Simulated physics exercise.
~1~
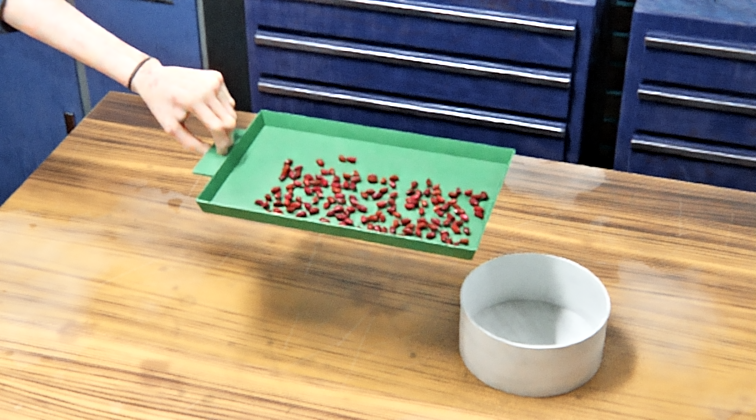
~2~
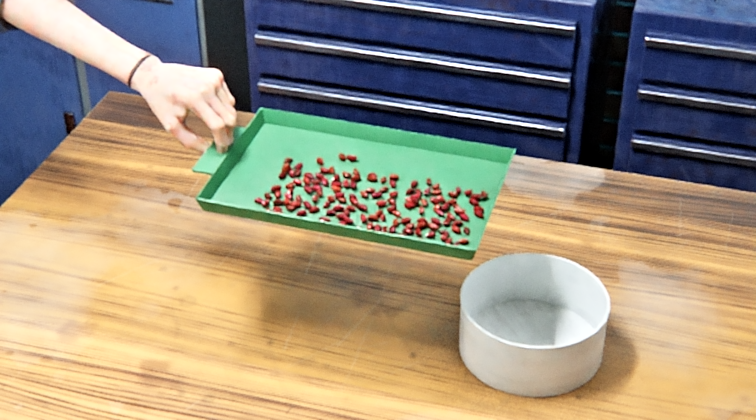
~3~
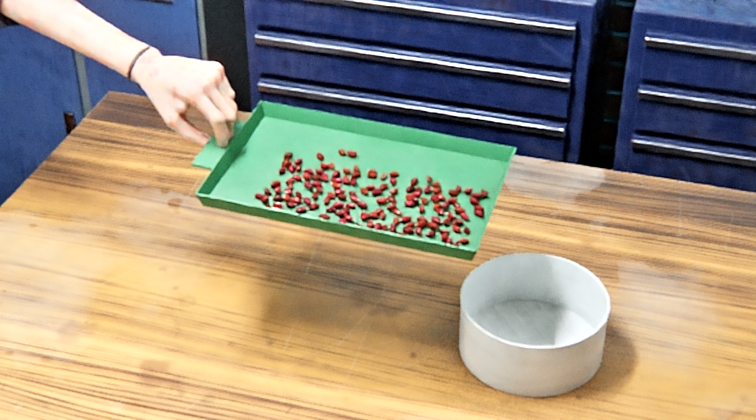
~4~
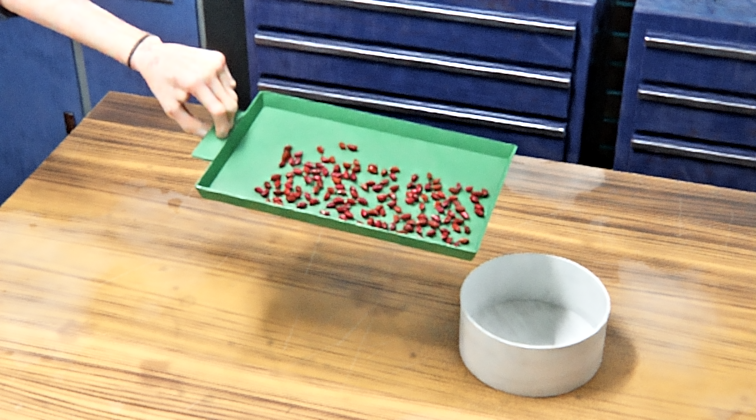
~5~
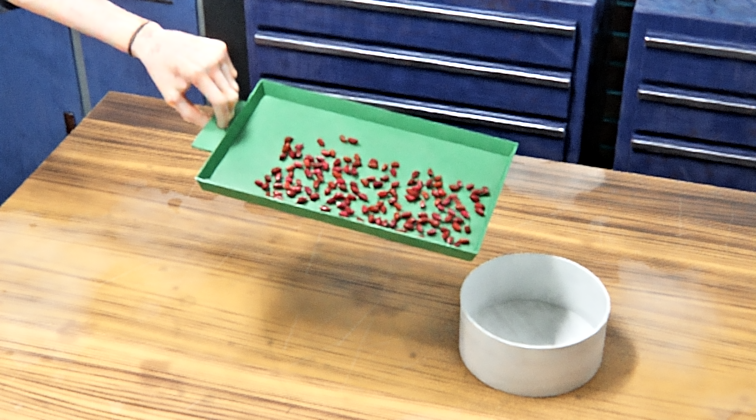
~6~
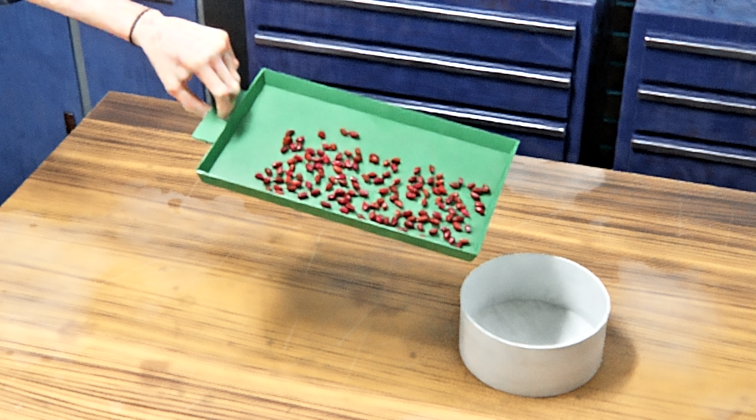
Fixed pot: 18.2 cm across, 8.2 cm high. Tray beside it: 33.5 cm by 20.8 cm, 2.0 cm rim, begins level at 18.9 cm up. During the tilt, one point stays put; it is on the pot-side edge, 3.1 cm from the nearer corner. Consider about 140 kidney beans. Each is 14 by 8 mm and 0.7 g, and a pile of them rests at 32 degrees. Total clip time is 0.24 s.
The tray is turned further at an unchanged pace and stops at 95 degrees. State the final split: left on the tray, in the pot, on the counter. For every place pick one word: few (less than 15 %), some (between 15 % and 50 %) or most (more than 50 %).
Left on the tray gets few, pot gets some, counter gets most.
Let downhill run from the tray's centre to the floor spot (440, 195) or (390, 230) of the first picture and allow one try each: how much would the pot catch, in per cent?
I'd put it at about 70 per cent for the first tilt and about 0 per cent for the second.
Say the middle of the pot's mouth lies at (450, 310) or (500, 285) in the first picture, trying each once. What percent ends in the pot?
The shares would be near 65 and 5 per cent respectively.
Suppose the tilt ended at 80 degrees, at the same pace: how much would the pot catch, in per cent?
Pot share: About 25 per cent.
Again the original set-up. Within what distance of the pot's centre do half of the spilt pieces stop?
About 18 cm from the centre.
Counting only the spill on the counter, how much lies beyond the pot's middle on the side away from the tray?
About 40 percent of the spill.
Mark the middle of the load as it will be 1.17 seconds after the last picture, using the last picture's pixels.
Near (483, 257).
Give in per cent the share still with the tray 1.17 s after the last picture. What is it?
Roughly 65 per cent.
Then, 0.70 s after the last picture, tilt 50 degrees; the tray holds 100 %, the pot 0 %.
Then, 1.17 s after the last picture, tilt 76 degrees; the tray holds 65 %, the pot 5 %.
Then, 1.71 s after the last picture, tilt 95 degrees; the tray holds 0 %, the pot 25 %.
In the end, tray 0 %, pot 25 %, counter 75 %.
